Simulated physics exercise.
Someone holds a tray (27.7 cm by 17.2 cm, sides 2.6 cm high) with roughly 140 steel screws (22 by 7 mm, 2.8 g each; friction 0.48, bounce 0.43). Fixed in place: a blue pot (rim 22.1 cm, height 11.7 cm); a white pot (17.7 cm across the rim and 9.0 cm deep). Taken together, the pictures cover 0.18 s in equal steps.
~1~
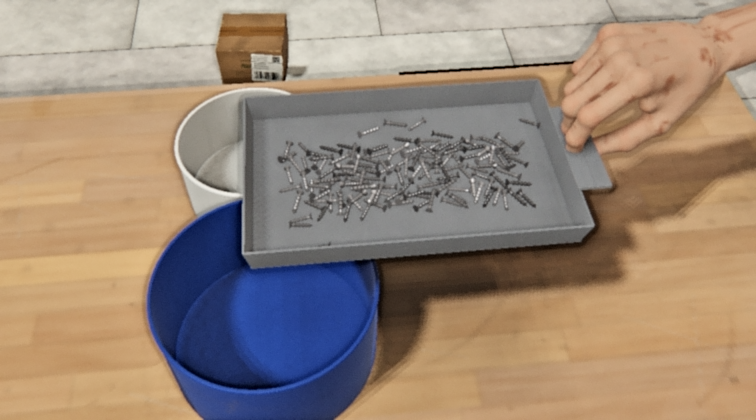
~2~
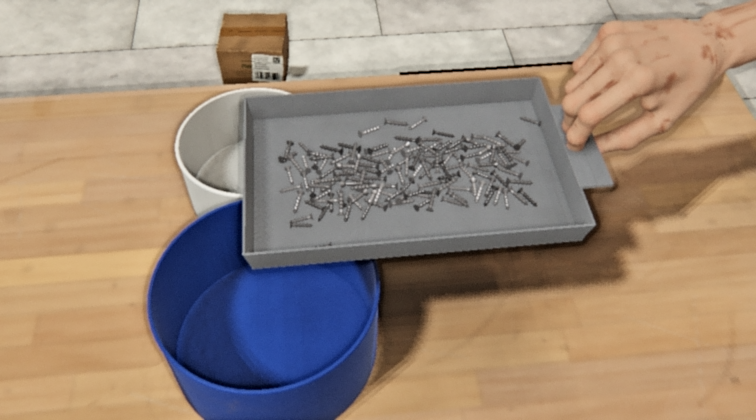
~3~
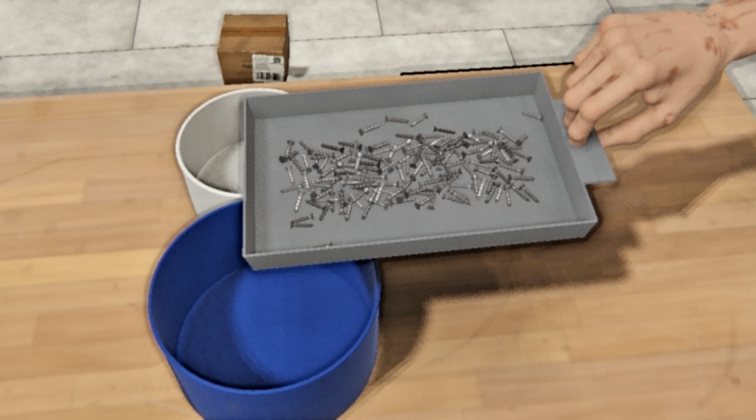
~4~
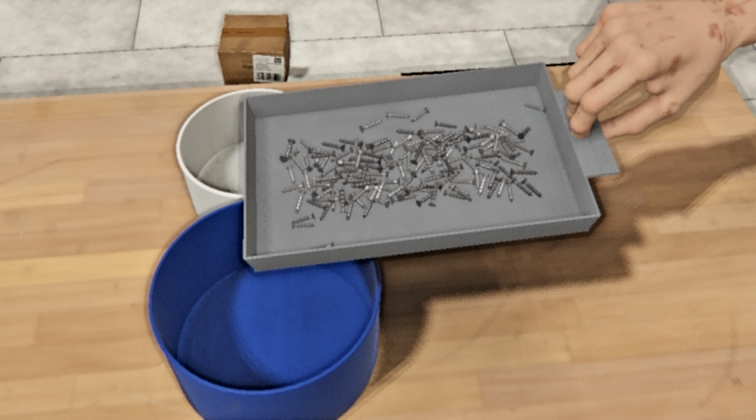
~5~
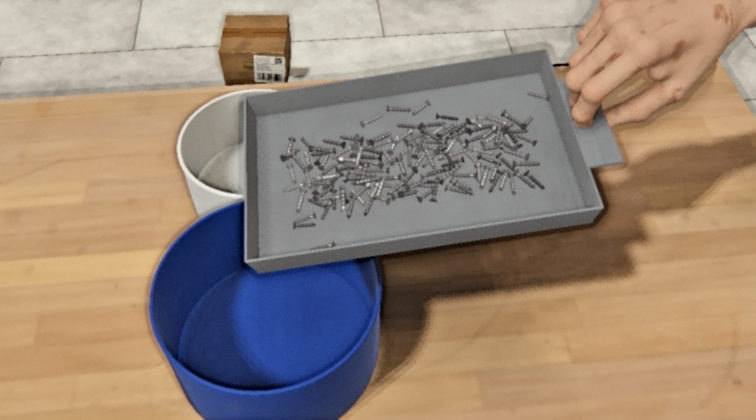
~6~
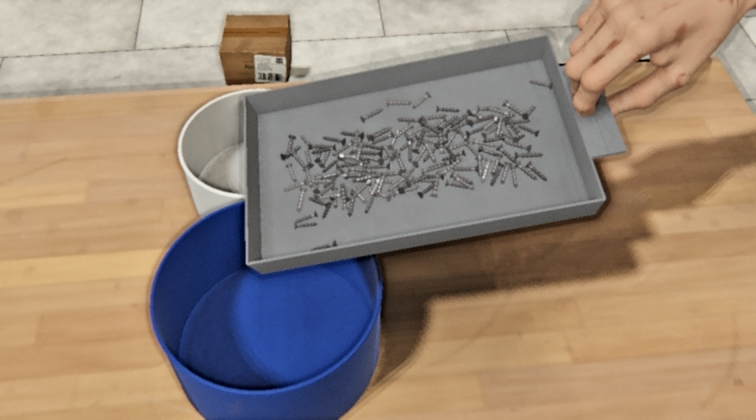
Above a blue pot on a wooden table, a hand slowly tilts a tray of screws.
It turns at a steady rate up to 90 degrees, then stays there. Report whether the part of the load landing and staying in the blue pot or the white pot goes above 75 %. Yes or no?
Yes.
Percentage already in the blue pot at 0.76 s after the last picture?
Around 50 percent at that point.
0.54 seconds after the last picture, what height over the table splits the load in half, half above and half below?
Roughly 22 cm.
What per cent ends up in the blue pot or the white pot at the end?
About 85 percent.
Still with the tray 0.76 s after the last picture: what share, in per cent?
I reckon close to 50 in a hundred.
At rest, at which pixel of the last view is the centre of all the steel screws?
(271, 373), roughly.
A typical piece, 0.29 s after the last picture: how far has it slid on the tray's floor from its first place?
Around 3 cm.
Then, 0.29 s after the last picture, tilt 42 degrees; tray 100 %; middle of all pieces on or above the table near (369, 154).
Then, 0.54 s after the last picture, tilt 67 degrees; tray 95 %, in the air 5 %; middle of all pieces on or above the table near (289, 234).
Then, 0.76 s after the last picture, tilt 88 degrees; tray 50 %, blue pot 50 %; middle of all pieces on or above the table near (273, 302).
Then, 0.98 s after the last picture, tilt 90 degrees; tray 25 %, blue pot 70 %, in the air 5 %; middle of all pieces on or above the table near (270, 334).
In the end, tray 15 %, blue pot 85 %.
